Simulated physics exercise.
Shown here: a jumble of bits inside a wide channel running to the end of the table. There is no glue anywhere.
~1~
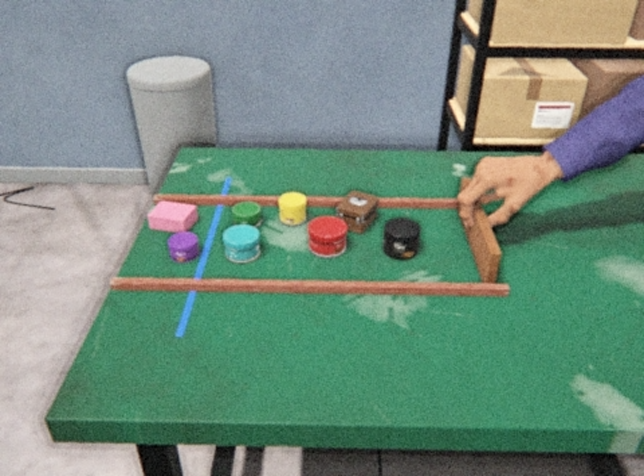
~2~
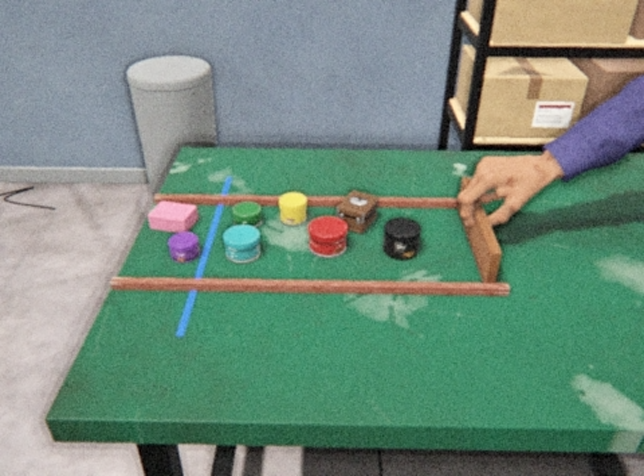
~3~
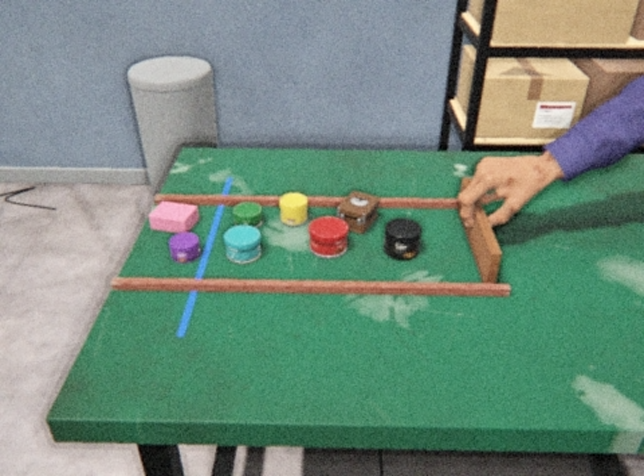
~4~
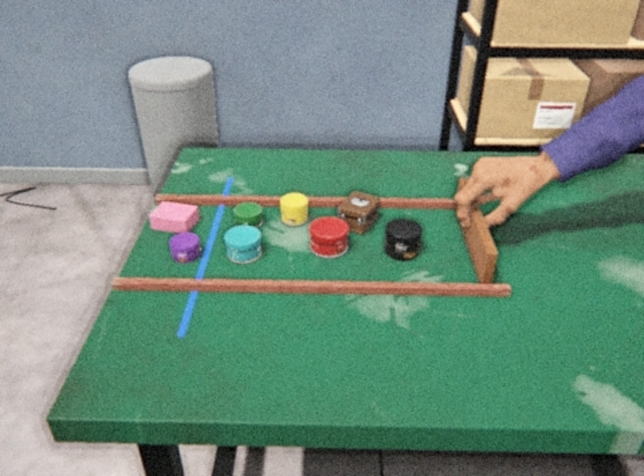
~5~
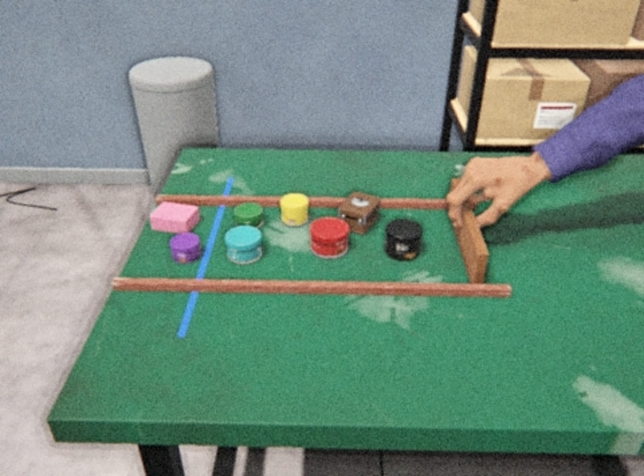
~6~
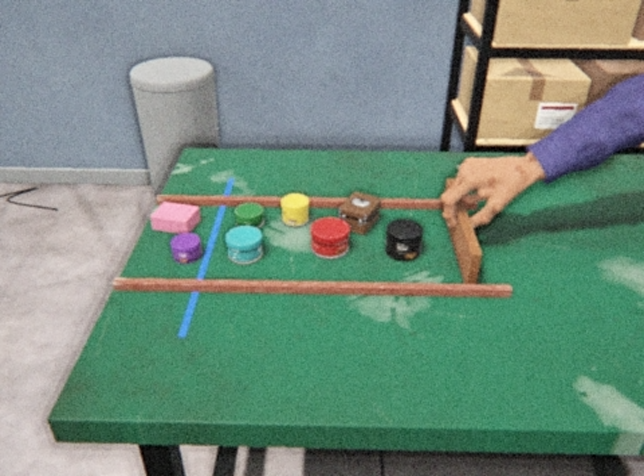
A hand slides a wooden board slightly left along the channel toward several small colourful containers.
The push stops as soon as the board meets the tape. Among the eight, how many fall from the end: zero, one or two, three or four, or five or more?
What falls is a single one or two.
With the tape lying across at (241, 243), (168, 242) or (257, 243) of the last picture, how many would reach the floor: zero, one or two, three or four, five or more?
Lab note - fallen per tape, in order: None / at least five / not one.
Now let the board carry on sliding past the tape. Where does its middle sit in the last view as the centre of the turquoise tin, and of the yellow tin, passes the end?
Turquoise tin over the end: About (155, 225). Yellow tin over the end: About (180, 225).
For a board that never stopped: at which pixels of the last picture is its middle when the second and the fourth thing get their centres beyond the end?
First around (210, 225), then around (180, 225).
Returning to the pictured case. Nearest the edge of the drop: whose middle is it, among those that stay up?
Green pot.
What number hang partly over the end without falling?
The count is 1.
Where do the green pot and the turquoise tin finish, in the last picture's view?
The green pot at (150, 214), the turquoise tin at (186, 255).
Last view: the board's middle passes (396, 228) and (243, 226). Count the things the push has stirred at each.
The count reaches 1 first and 8 second.
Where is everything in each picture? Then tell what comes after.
The first picture shows pink block (173, 217); purple tub (184, 248); green pot (247, 216); board (477, 229); tape (209, 242).
The second picture shows purple tub (184, 247); turquoise tin (242, 244).
The third picture shows green pot (248, 216); brown case (359, 213).
The fourth picture shows pink block (175, 217); red pot (329, 237).
The fifth picture shows purple tub (186, 248); black tub (403, 240).
The sixth picture shows pink block (176, 218); purple tub (187, 248); green pot (249, 217); board (460, 229); tape (212, 242).
Soon after, none off yet; pink block at rest near (176, 218); purple tub at rest near (187, 248); green pot at rest near (249, 217).
After that, none off yet; pink block at rest near (176, 218); purple tub at rest near (187, 248); green pot displaced about its own width near (225, 216).
In the end, the number that fall off is one or two; gone, pink block.
